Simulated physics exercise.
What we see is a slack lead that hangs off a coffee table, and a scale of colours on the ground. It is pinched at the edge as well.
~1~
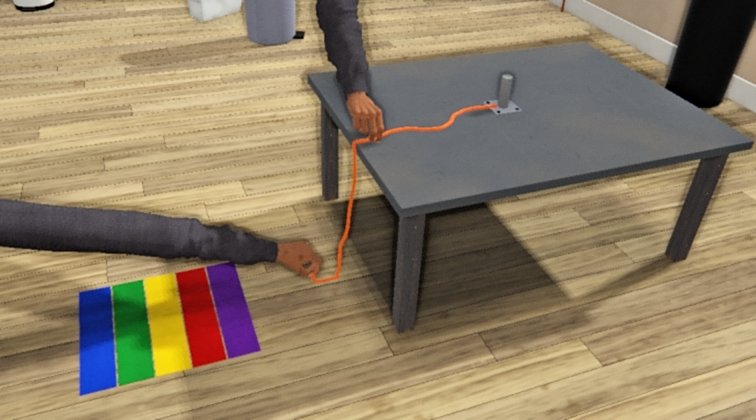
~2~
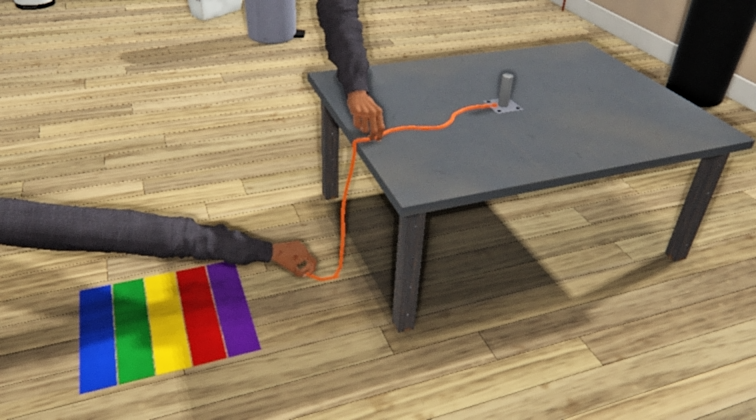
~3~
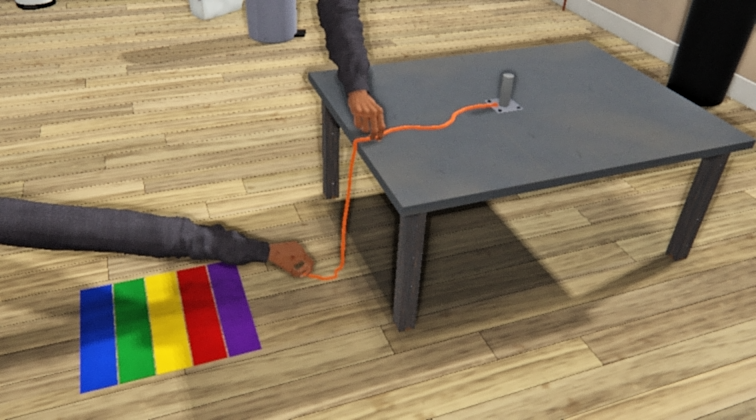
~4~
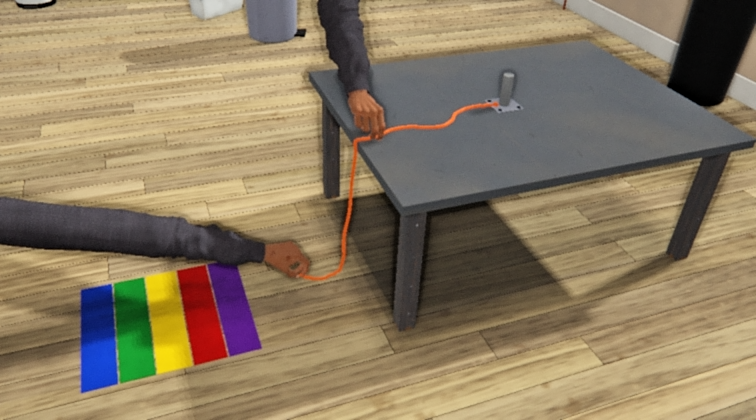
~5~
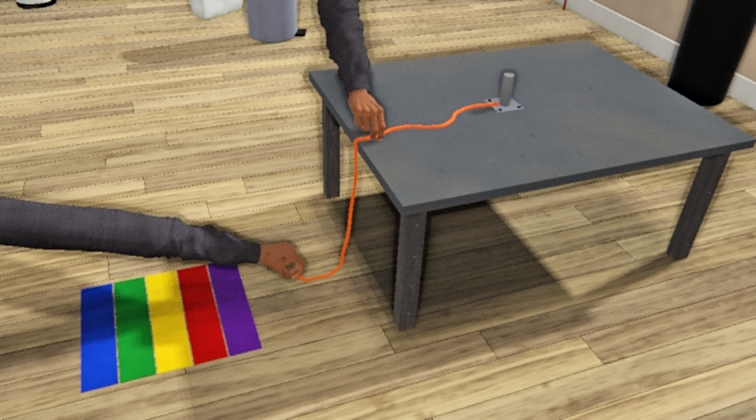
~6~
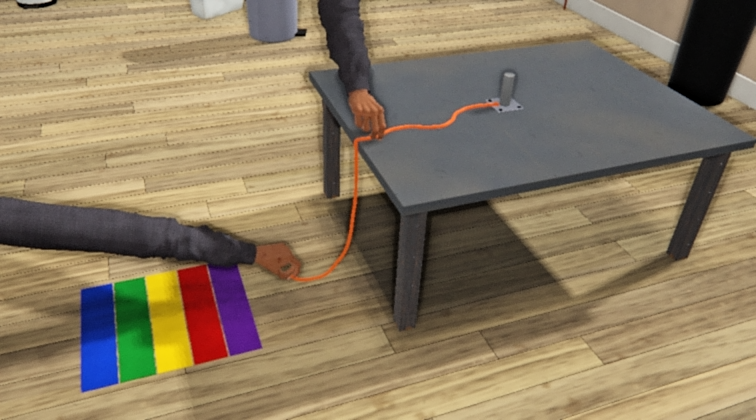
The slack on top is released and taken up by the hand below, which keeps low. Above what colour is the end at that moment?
It gets as far as the red strip.
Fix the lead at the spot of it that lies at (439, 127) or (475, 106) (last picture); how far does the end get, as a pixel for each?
Near (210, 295) and (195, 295).
Soon after, end near (262, 282); short of the strips.
After that, end near (219, 292); over purple.
At the stop, end near (195, 297); over red. The red one.
